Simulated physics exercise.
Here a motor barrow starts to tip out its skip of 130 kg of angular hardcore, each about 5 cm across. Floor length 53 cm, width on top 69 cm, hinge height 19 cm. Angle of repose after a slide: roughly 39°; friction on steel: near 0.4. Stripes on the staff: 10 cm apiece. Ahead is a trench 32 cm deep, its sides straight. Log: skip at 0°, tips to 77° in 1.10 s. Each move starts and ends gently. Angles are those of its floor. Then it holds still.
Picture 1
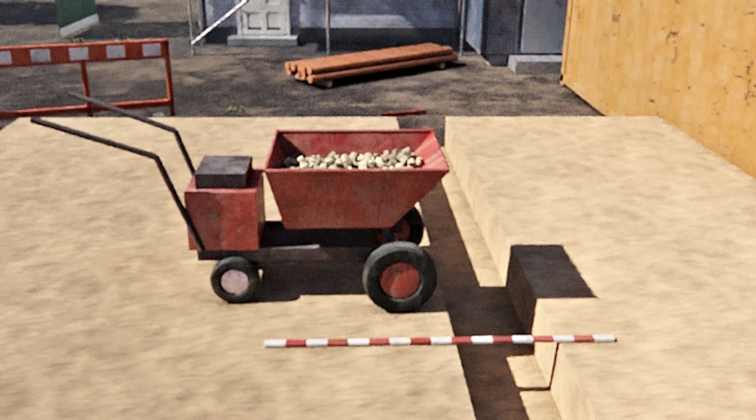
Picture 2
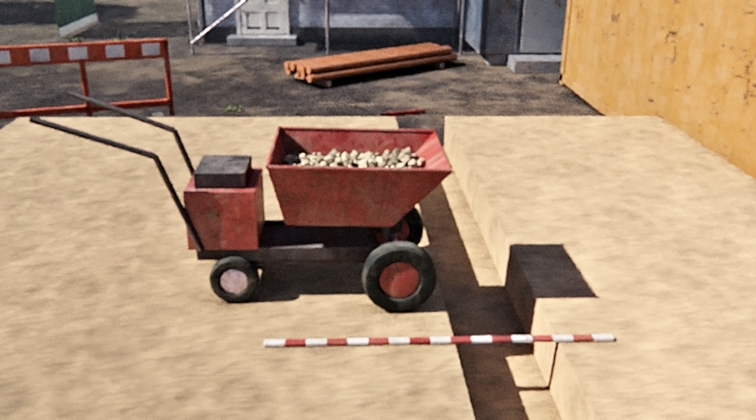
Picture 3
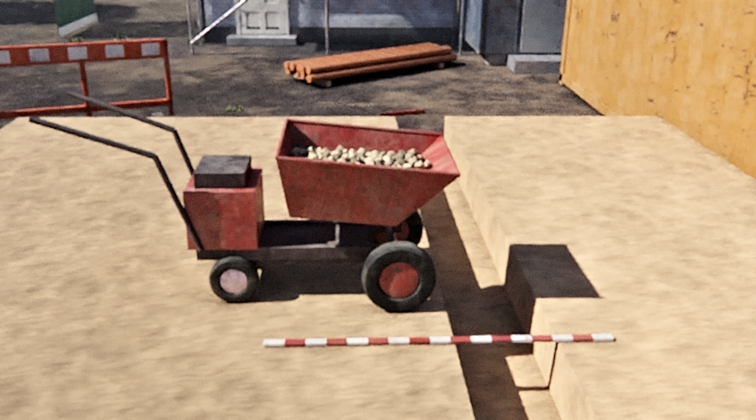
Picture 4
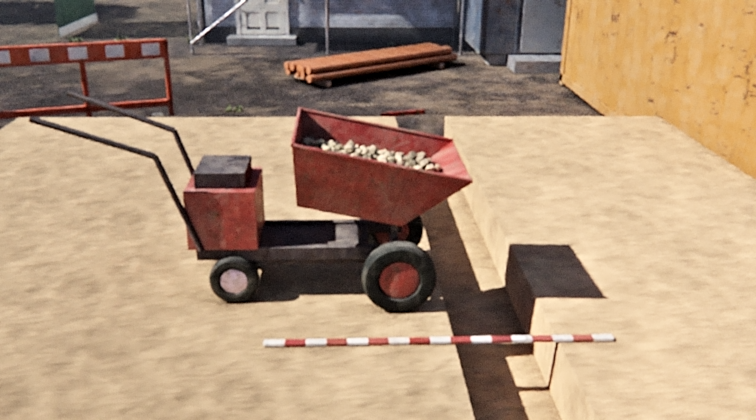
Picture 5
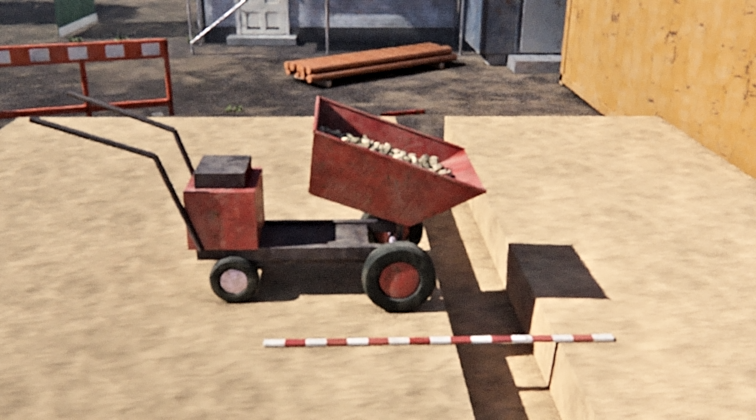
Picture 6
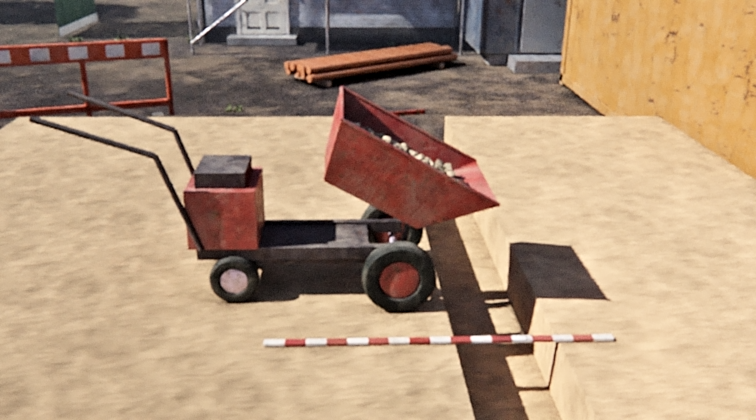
A red motor barrow with black handles stands side-on, left of centre, on pale sandy ground in a sunlit yard, seen from slightly above. Pale stones lie in its skip, with a narrow trench and a red-and-white staff nearby, orange pipes behind and a yellow wall at right. The skip tilts steadily rightward, its rear rising, while the wheels and camera stay still.
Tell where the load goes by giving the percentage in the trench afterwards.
About 53 per cent of the load is in the trench.
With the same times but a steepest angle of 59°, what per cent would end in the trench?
I'd guess some 15 in a hundred.
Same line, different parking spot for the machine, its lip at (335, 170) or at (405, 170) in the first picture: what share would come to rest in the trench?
First place: Near 55%; second place: Near 100%.
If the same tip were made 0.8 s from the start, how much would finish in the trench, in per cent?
Then some 50 per cent would.
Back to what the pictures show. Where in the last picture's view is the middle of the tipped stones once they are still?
Resting centre: About (521, 302).
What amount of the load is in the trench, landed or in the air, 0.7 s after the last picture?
By then, around 10 percent.
Then, 0.4 s after the last picture the floor is at 65°, 100 % in the skip; the foremost stones are at (507, 241).
Then, 0.7 s after the last picture the floor is at 77°, 68 % in the skip, 12 % in the trench, 19 % past the trench; the foremost stones are at (592, 285).
Then, 1.1 s after the last picture the floor is at 77°, 28 % in the skip, 30 % in the trench, 42 % past the trench; the foremost stones are at (642, 262).
Then, 3.0 s after the last picture the floor is at 77°, 5 % in the skip, 53 % in the trench, 42 % past the trench; the foremost stones are at (655, 254).
